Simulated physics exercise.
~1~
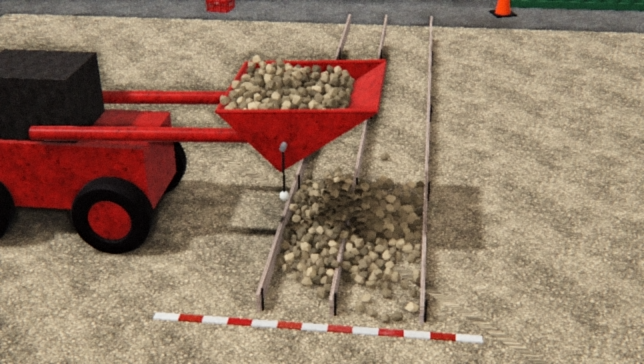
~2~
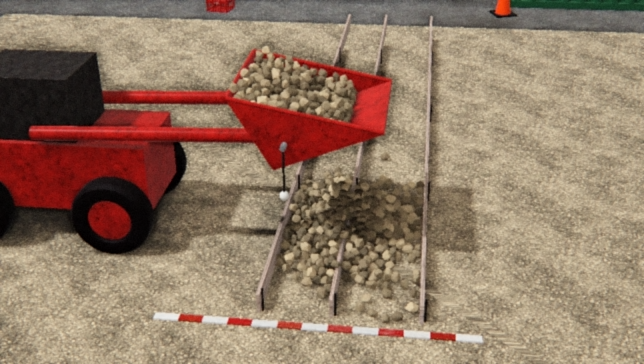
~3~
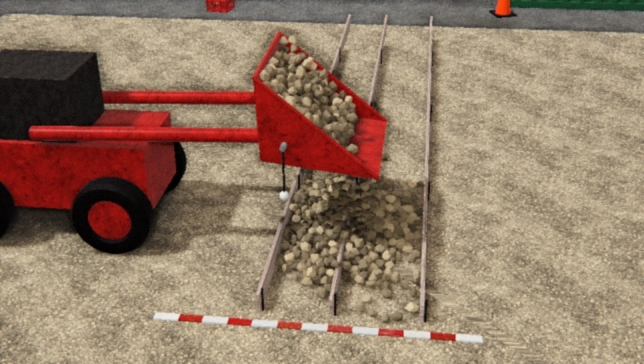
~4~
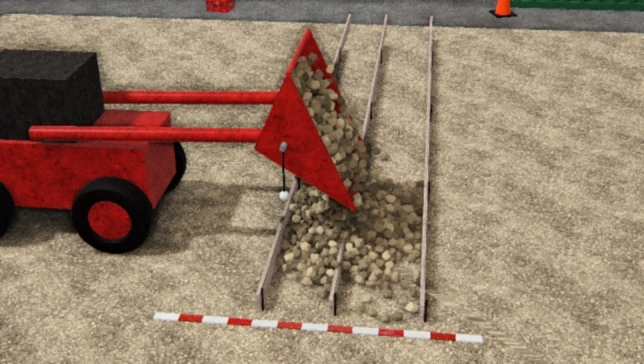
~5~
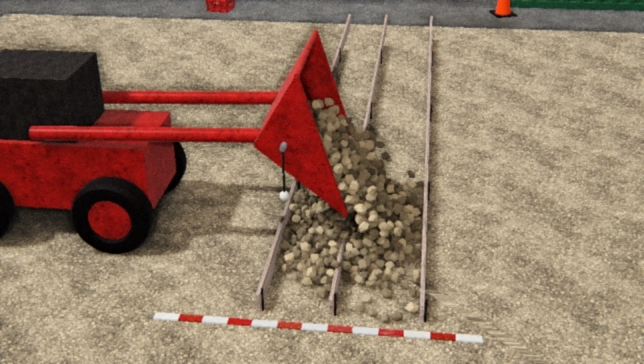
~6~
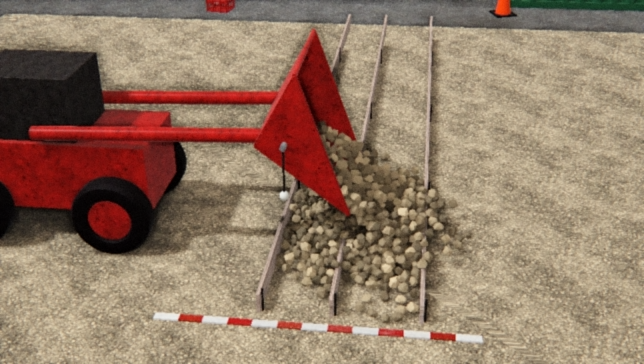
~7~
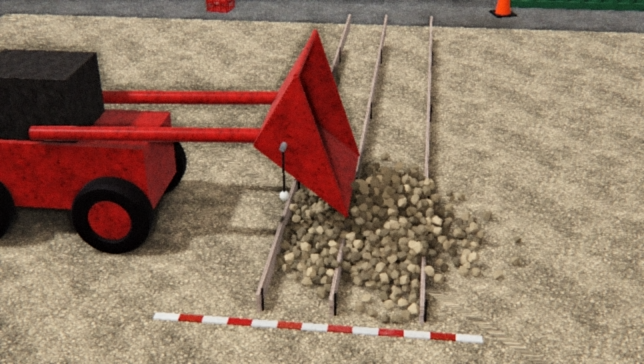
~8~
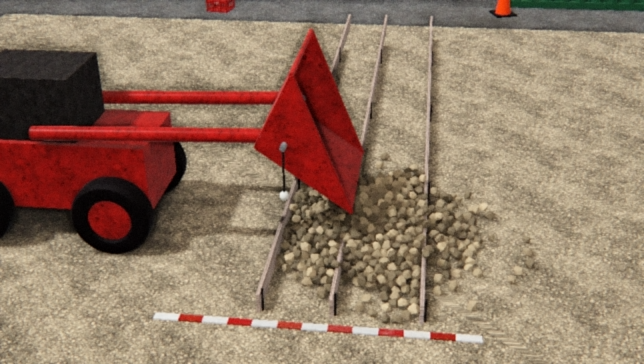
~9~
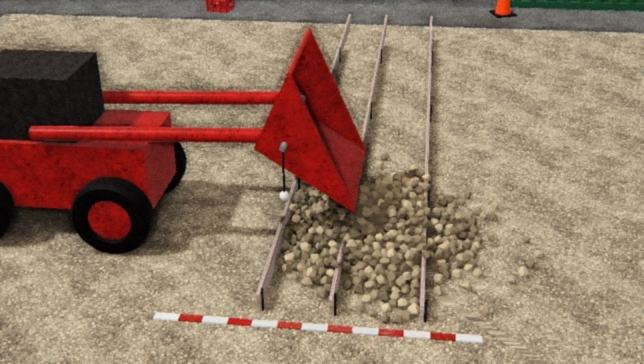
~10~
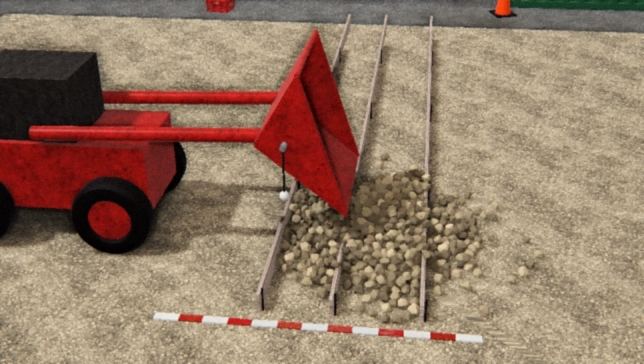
In the video, a red loader tips its bucket of stones forward and down over an existing pile between thin boards on sandy ground. The stones slide out and spread rightward past the last board, leaving a wider heap beside the steeply tilted, emptied bucket.
